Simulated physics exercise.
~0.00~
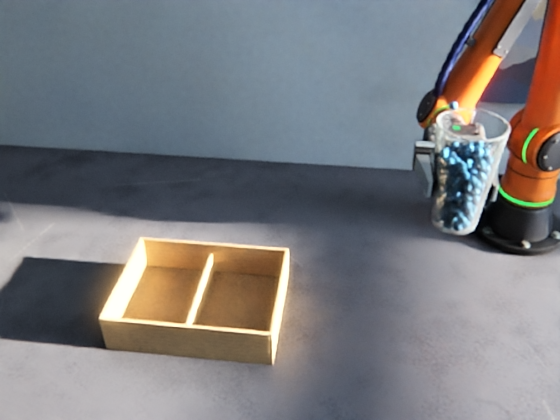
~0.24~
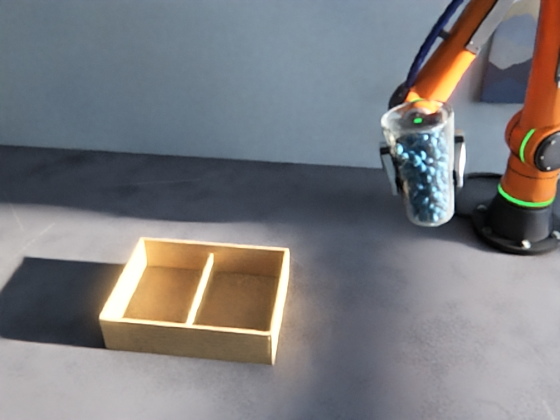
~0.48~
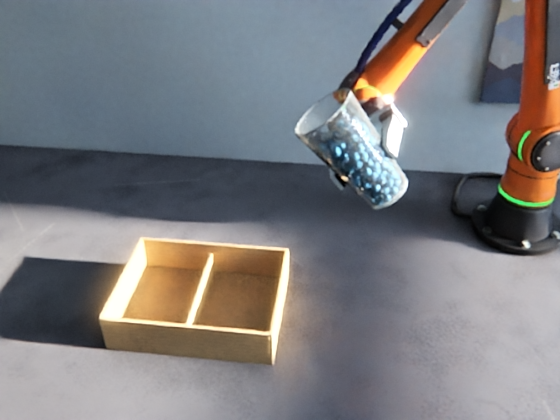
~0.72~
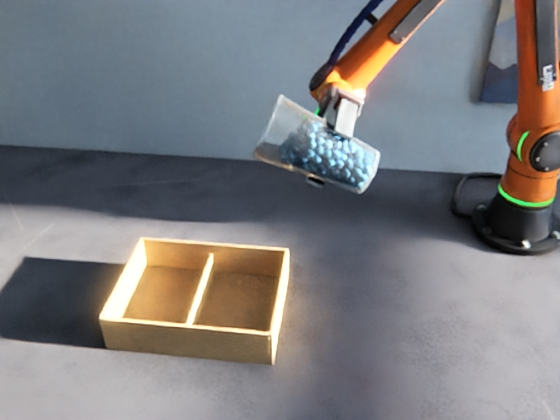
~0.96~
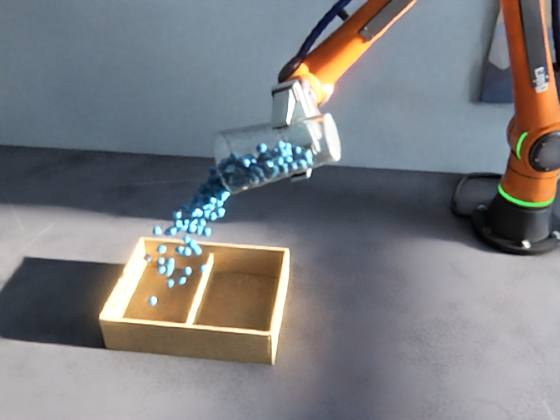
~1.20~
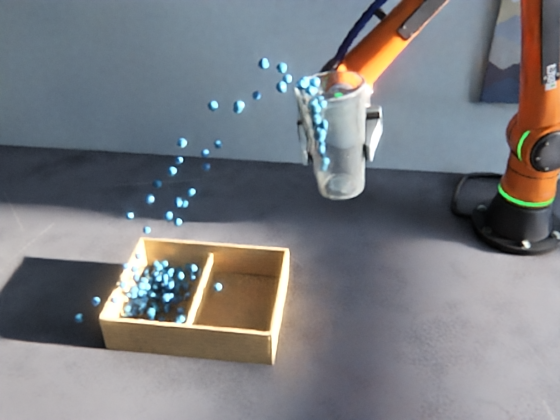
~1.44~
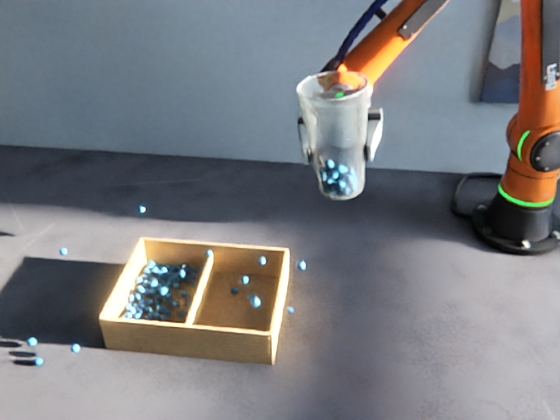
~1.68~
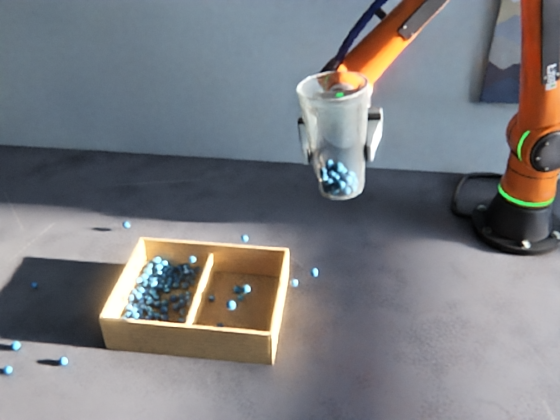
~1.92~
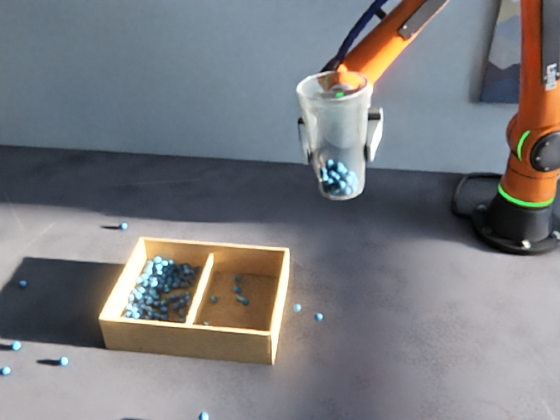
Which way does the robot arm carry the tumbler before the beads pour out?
The arm carries the tumbler to the left, bringing it closer to the wooden box.
